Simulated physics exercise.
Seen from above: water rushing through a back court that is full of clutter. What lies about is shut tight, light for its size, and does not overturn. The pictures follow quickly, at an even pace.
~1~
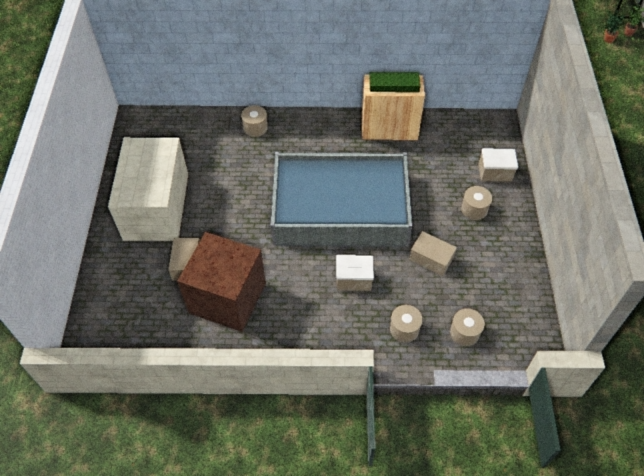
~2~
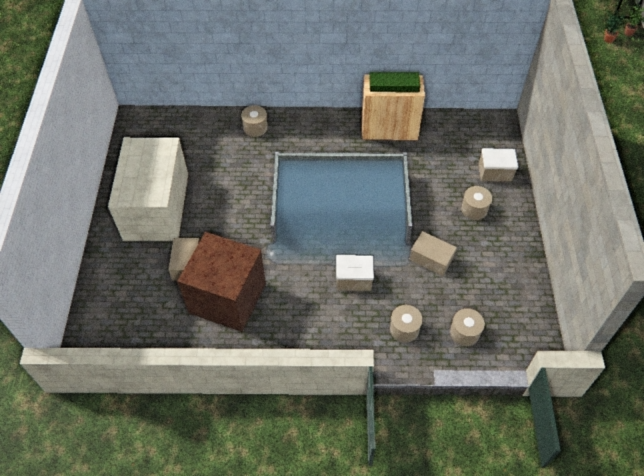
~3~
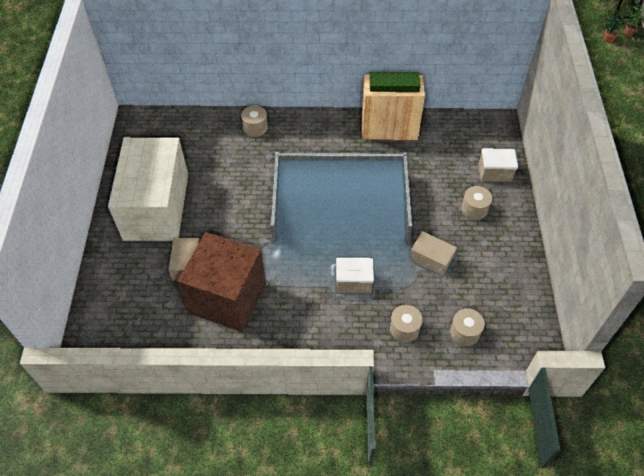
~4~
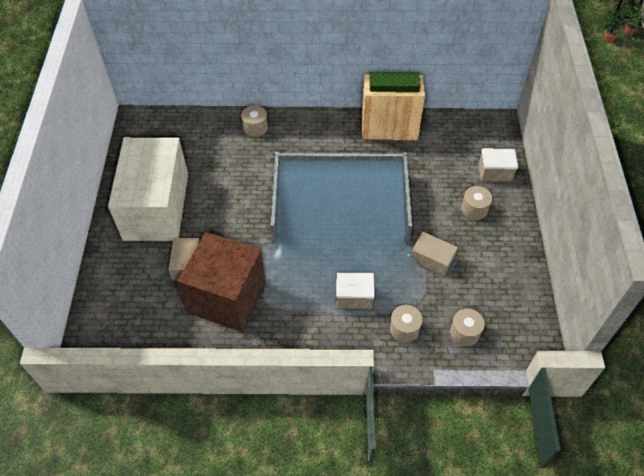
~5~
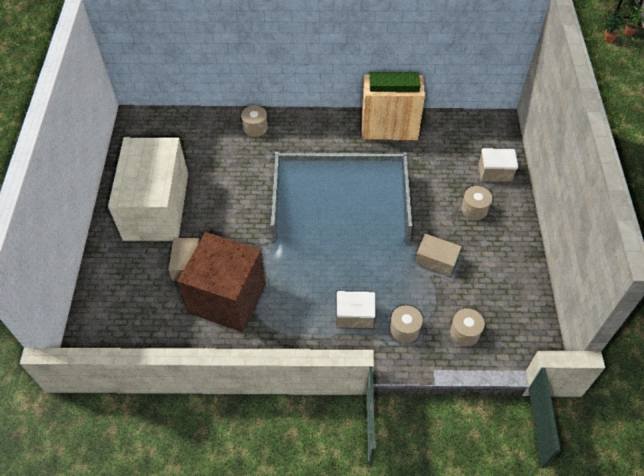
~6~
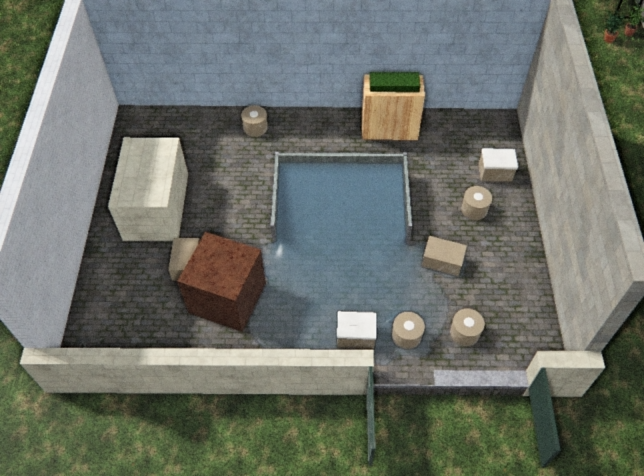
In the video, the front side of a raised pool disappears and water spreads across a walled, paved courtyard, pushing a white box toward the front wall, then shifting a tan box and a round stool slightly right.
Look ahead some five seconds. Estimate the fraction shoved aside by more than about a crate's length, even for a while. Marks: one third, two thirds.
It is one to two thirds.
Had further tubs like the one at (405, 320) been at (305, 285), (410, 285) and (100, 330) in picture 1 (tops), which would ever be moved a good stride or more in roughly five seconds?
As listed: Yes, swept aside, swept aside.
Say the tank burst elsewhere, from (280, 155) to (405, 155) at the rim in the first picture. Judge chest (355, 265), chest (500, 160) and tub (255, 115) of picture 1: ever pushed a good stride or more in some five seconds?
In turn: Short of that, shifted that much, swept aside.
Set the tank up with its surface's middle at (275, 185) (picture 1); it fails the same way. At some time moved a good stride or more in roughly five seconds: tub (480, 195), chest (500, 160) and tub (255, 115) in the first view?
In that order: Not that far, under that, short of that.
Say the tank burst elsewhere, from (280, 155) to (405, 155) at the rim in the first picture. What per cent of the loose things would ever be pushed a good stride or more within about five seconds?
Roughly 40 per cent.
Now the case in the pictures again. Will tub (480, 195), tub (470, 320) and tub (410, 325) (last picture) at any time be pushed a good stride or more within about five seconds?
In that order: Under that, moved that far, yes.
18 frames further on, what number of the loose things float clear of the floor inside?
0 of them.
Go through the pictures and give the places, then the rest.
The first picture shows a chest at (355, 267) rests on the ground; a crate at (434, 248) rests on the ground; 0 of 8 have shifted.
The second picture shows a chest at (355, 267) rests on the ground; a crate at (434, 248) rests on the ground; 0 of 8 have shifted.
The third picture shows a chest at (355, 269) rests on the ground, close to its start; a crate at (434, 248), on the bottom; 0 of 8 have shifted.
The fourth picture shows a chest at (355, 285) rests on the ground, a stride from its start; a crate at (435, 249) rests on the ground; 1 of 8 have shifted.
The fifth picture shows a chest at (356, 304) rests on the ground, a stride from its start; a crate at (439, 250) rests on the ground, close to its start; 2 of 8 have shifted.
The sixth picture shows a chest at (357, 325) rests on the ground, a stride from its start; a crate at (445, 251) rests on the ground, close to its start; 3 of 8 have shifted.
A moment on, 2 of 8 are well off their spots; 1 afloat.
Next, 3 of 8 are well off their spots; 1 afloat.
Later, 3 of 8 are well off their spots; 0 afloat.
In the end, 3 of 8 are well off their spots, and 3 have been at some point; 1 afloat.
